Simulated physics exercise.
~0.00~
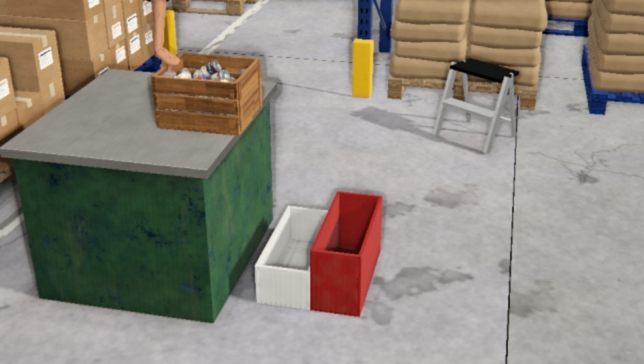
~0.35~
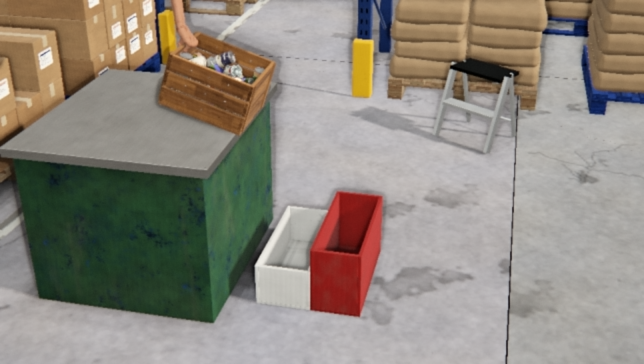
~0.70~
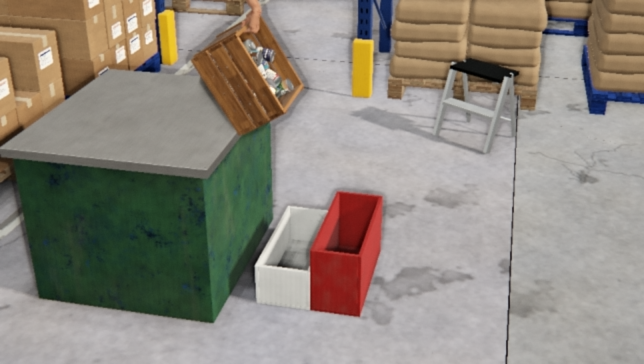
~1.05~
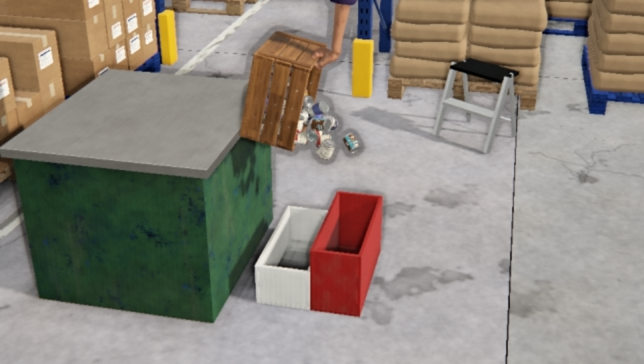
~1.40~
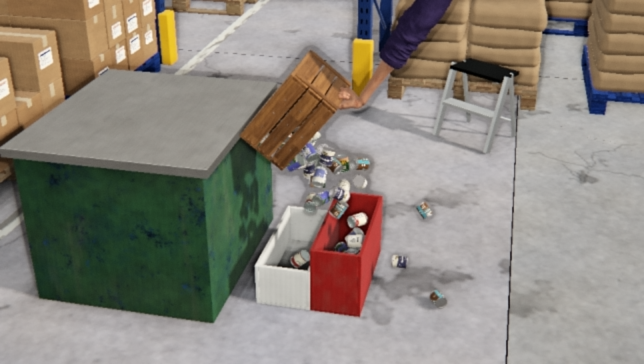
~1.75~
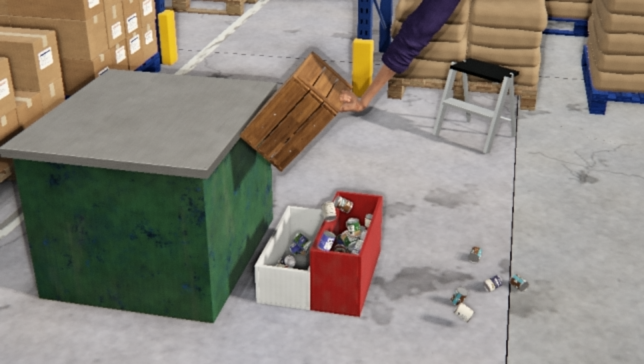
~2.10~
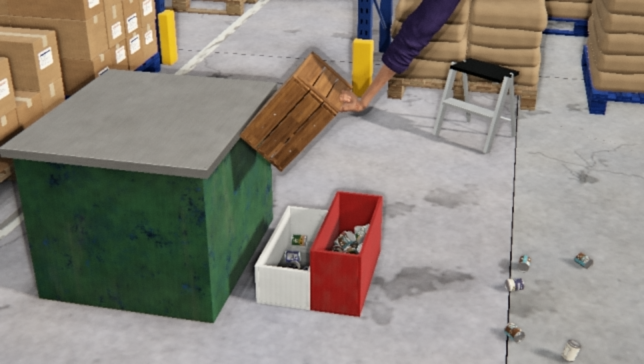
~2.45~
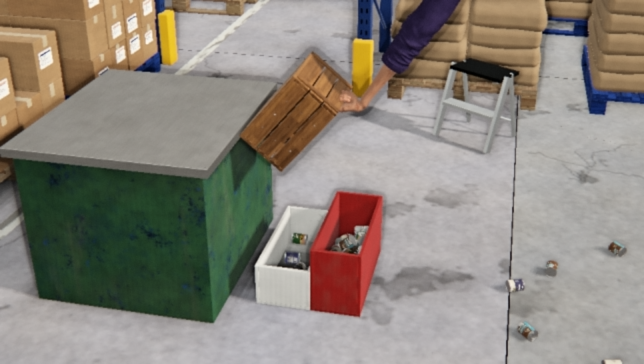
A tilting wooden box spills small tins mostly into a red bin, some rolling away.
